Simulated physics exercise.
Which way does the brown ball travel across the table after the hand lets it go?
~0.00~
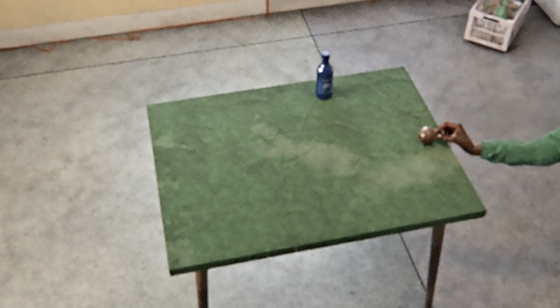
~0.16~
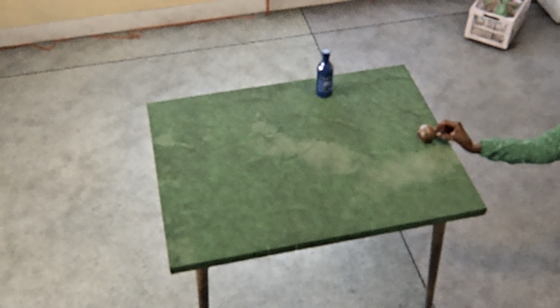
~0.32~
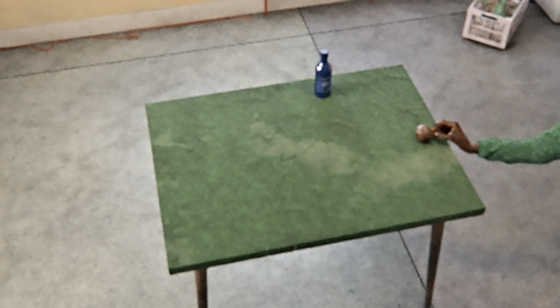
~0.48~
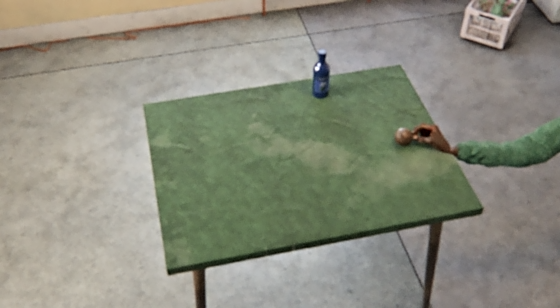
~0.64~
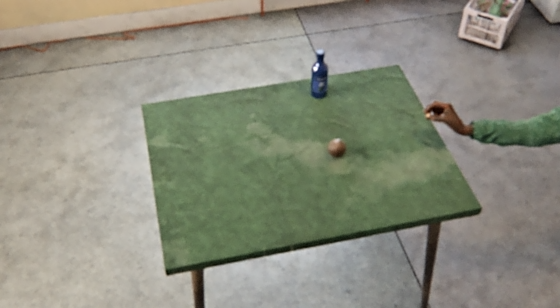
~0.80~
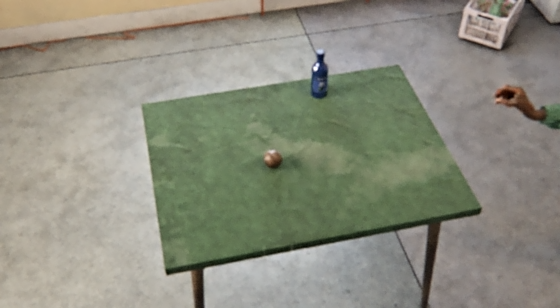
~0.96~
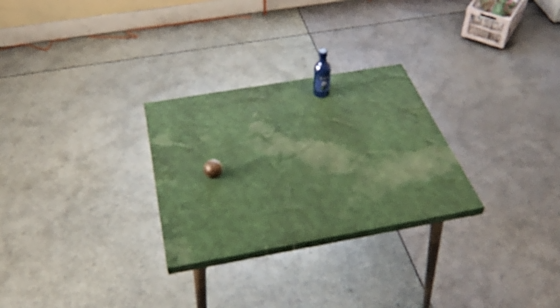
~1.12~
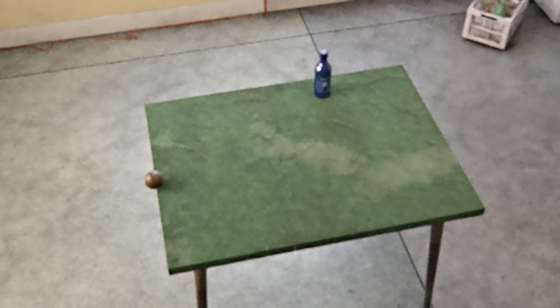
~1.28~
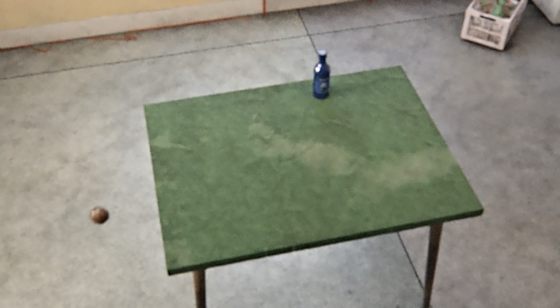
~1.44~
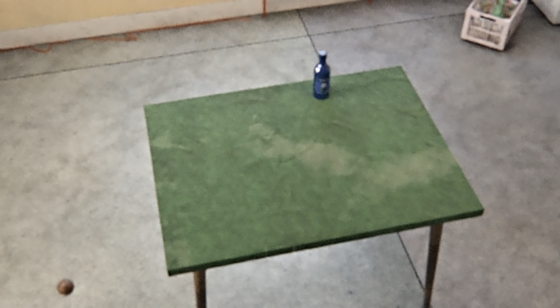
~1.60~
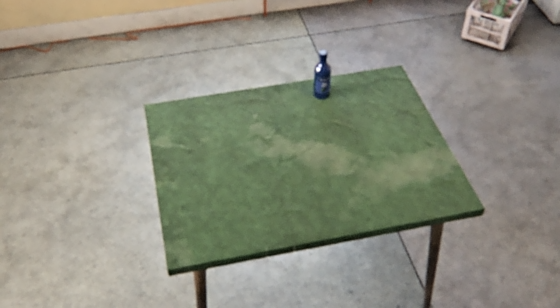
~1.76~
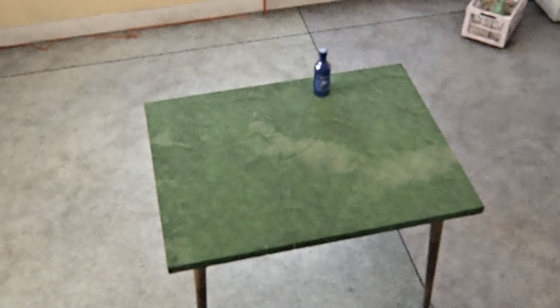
The brown ball travels to the left across the table.
